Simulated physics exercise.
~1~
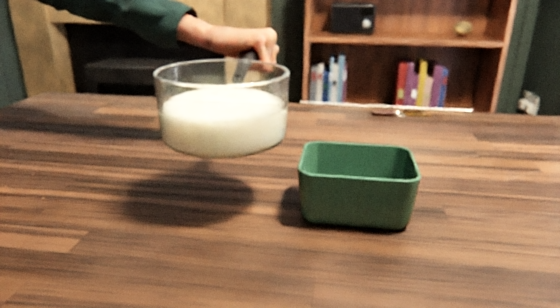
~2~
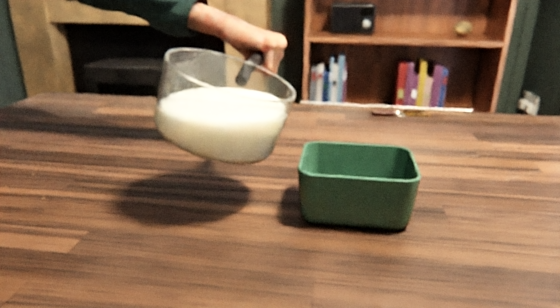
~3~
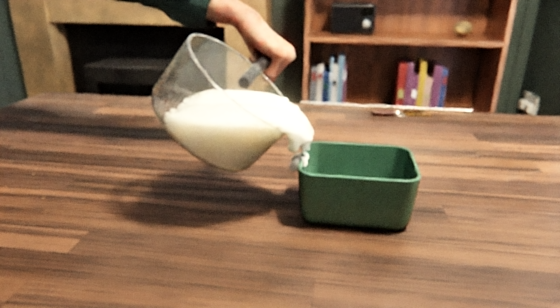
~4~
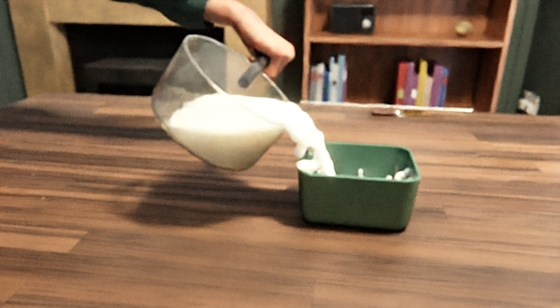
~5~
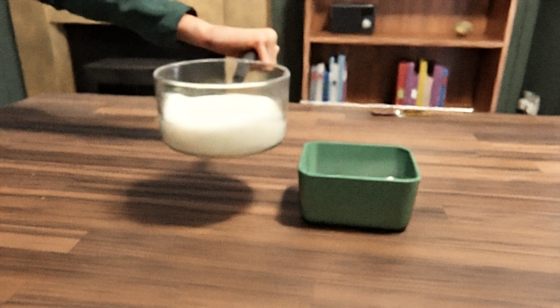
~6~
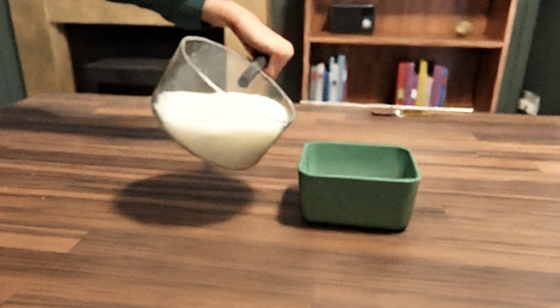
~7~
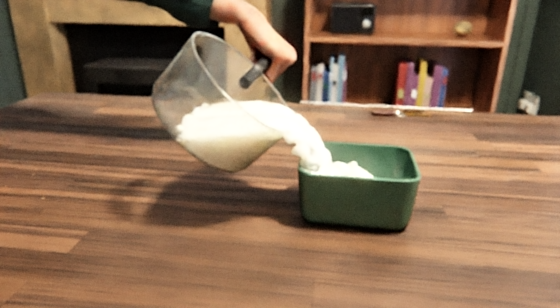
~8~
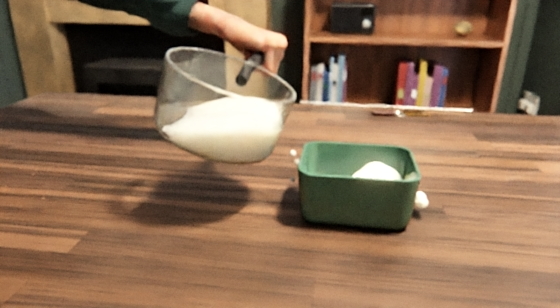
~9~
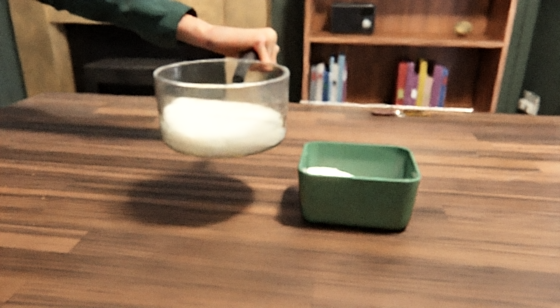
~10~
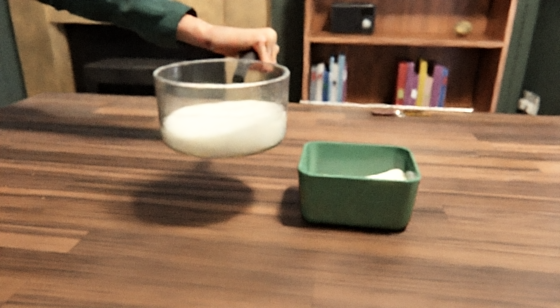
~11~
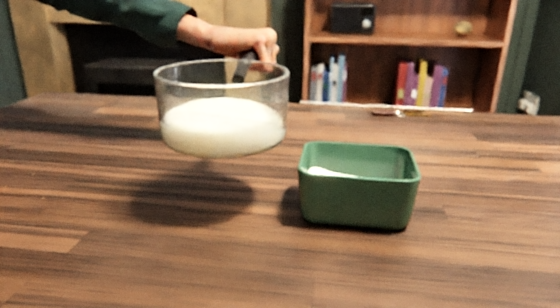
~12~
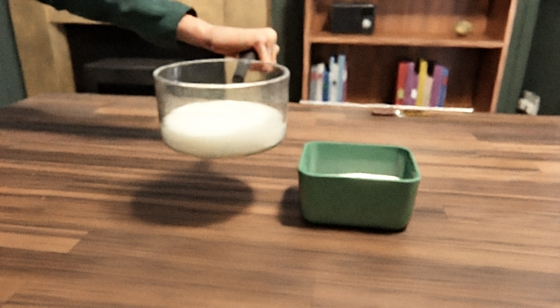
A hand tipped a clear glass pan of milk and poured some into a green oblong tub on a wooden table, levelled it, then poured again with a little splashing, and finally held the pan level, with milk in both containers.
